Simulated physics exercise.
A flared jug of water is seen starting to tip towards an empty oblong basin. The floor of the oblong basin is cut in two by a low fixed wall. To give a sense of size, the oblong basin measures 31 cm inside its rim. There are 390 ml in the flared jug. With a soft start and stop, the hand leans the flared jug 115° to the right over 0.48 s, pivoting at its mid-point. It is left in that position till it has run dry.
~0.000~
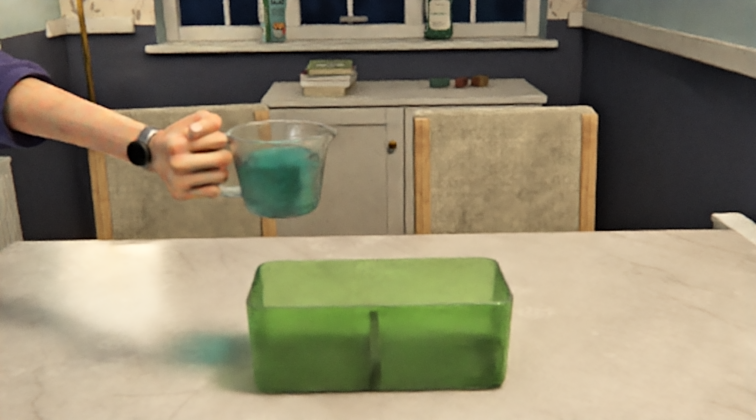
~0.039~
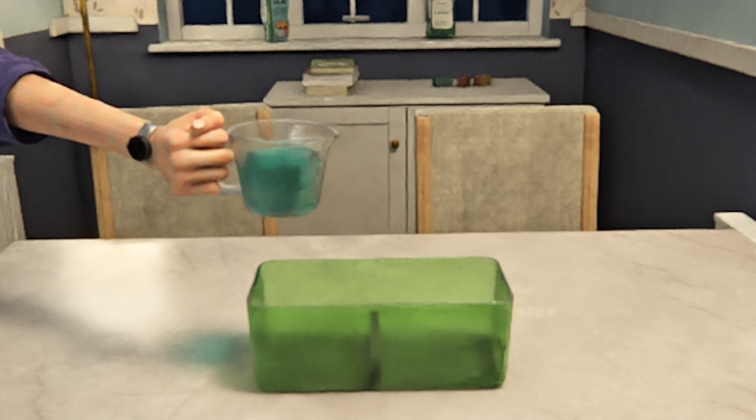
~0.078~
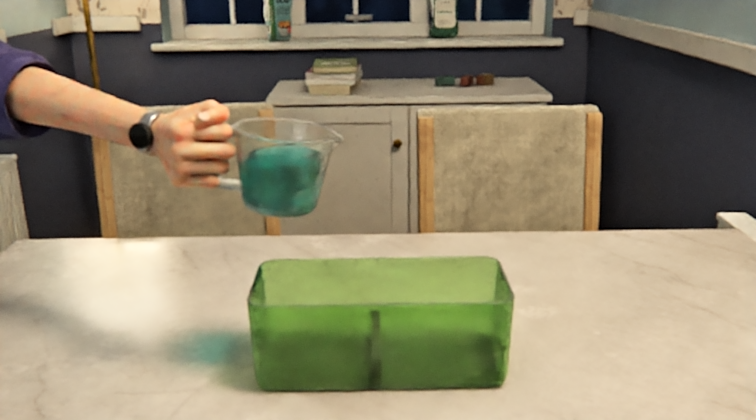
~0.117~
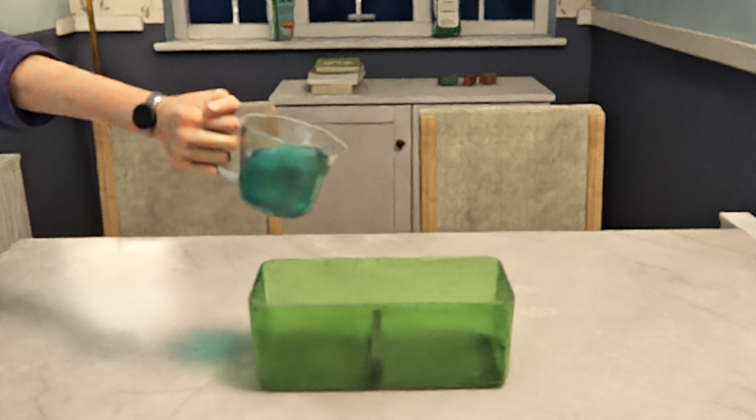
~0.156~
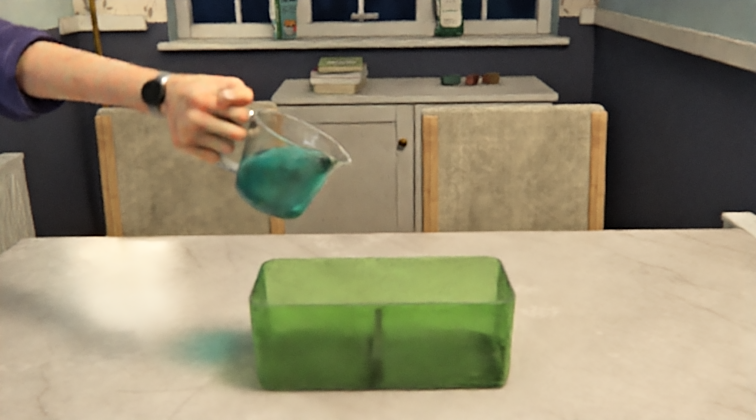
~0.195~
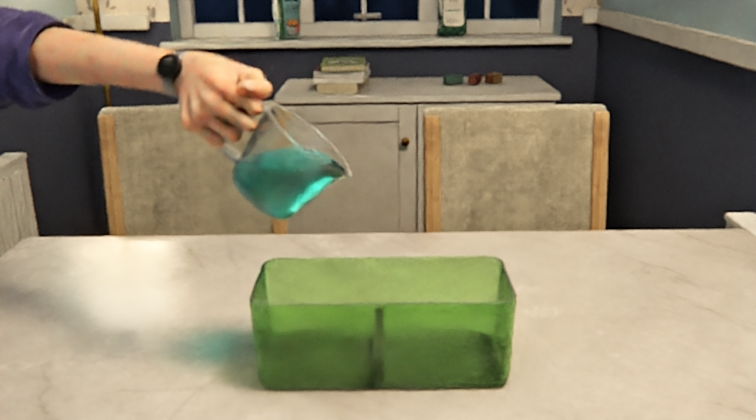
A hand wearing a dark watch holds a clear jug of blue-green liquid upright above an empty green rectangular basin on a pale table. The hand leans the jug to the right, slowly at first and then further, until it is steeply slanted, the liquid shifting toward its spout.
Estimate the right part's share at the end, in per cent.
Roughly 29 per cent is in the right part.
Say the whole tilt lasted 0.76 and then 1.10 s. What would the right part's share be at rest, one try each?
About 55 %, then about 70 %.
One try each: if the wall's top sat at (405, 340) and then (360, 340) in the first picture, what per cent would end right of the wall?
15 % and 65 %.
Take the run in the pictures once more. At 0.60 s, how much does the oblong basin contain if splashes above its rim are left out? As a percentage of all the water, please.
About 94 %.
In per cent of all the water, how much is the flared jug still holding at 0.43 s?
I reckon about 30 in a hundred is still held.
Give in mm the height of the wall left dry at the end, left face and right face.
Left 22 mm, right 32 mm.
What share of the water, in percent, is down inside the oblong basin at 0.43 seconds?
Near 32 in a hundred.
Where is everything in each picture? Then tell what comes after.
Tilt 0°; pouring edge (338, 132); surface from (238, 157) to (323, 155); the oblong basin's rim runs from (253, 284) to (504, 280); the wall's top is at (375, 335), in the first picture.
Tilt 2°; pouring edge (340, 133); surface from (239, 156) to (324, 155), in the second picture.
Tilt 7°; pouring edge (343, 138); surface from (241, 155) to (326, 155), in the third picture.
Tilt 16°; pouring edge (348, 147); surface from (244, 155) to (330, 157), in the fourth picture.
Tilt 27°; pouring edge (352, 160); surface from (244, 158) to (336, 159), in the fifth picture.
Tilt 41°; pouring edge (353, 175); surface from (242, 158) to (342, 164), in the sixth picture.
By 0.43 s the tilt is 112° and 29 per cent is still to pour, 15 is left of the wall and 16 right of it.
By 0.60 s the tilt is 115° and 1 per cent is still to pour, 66 is left of the wall and 28 right of it.
By 0.78 s the tilt is 115° and 0 per cent is still to pour, 67 is left of the wall and 28 right of it.
By 0.98 s the tilt is 115° and 0 per cent is still to pour, 68 is left of the wall and 29 right of it.
At rest 68 per cent lies left of the wall, 29 right of it and 3 outside.
